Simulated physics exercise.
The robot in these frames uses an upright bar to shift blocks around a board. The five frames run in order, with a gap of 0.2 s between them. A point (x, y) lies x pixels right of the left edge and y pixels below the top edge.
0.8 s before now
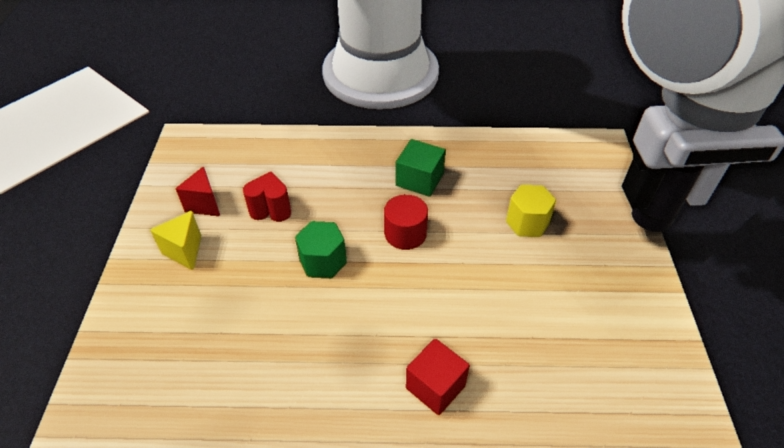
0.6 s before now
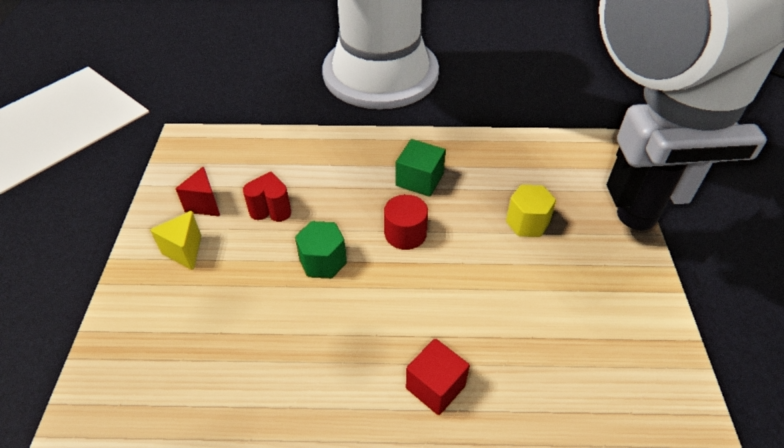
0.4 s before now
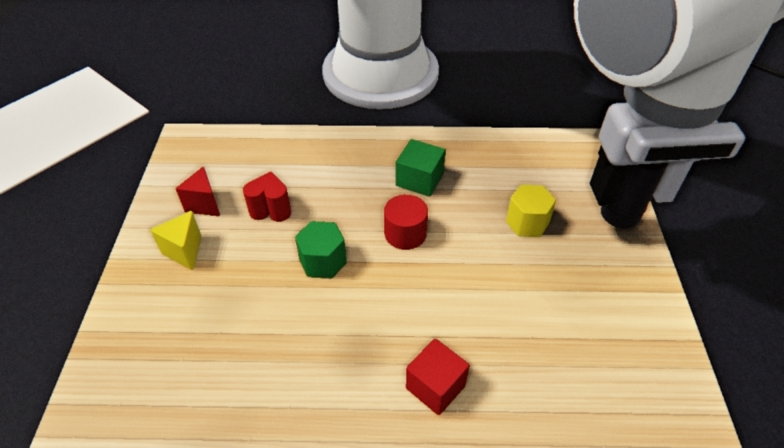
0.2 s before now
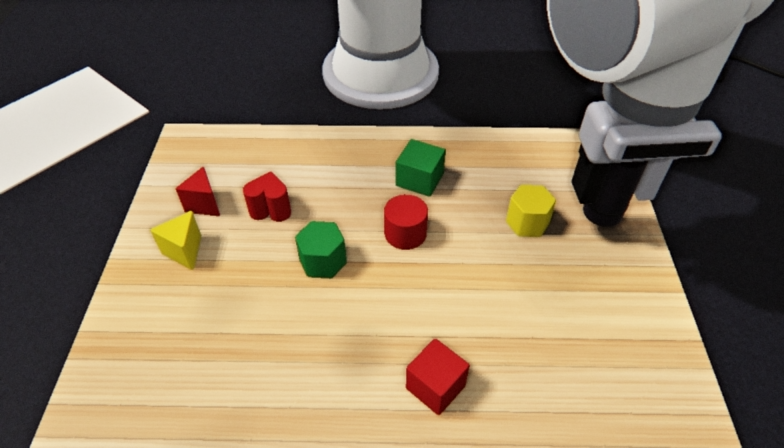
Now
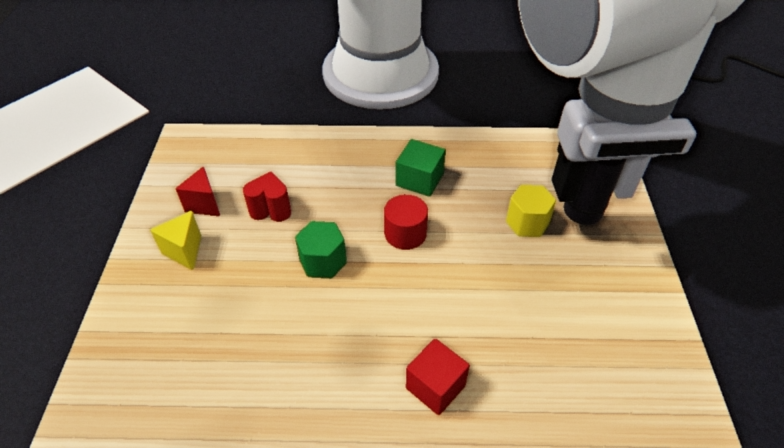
Robot arm sliding its dark upright bar left across a wooden board towards a yellow hexagon, while the coloured blocks stay still.
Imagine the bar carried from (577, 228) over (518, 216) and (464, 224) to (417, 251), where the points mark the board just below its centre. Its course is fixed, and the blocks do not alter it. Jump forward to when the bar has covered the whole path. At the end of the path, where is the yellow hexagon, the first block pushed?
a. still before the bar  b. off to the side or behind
It's a.
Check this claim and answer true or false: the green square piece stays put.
It is true.
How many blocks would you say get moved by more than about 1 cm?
Total moved: Three or more.
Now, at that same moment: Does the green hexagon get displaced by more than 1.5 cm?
In short: Yes.
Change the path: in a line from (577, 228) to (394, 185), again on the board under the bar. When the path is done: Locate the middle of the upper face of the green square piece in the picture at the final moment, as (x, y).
My estimate: (385, 136).
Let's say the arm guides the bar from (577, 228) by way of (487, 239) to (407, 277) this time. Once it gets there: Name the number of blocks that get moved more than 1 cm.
My guess is one.
The first path, step by step. One third of the way, bar at (520, 199); yellow hexagon at (481, 194), turned 25° anticlockwise.
Two thirds of the way, bar at (465, 208); red circle at (386, 215); yellow hexagon at (427, 207), turned 45° anticlockwise.
At the end, bar at (418, 235); green hexagon at (298, 242), turned 25° anticlockwise; red circle at (334, 219); green square piece still; yellow hexagon at (376, 227), turned 20° anticlockwise.
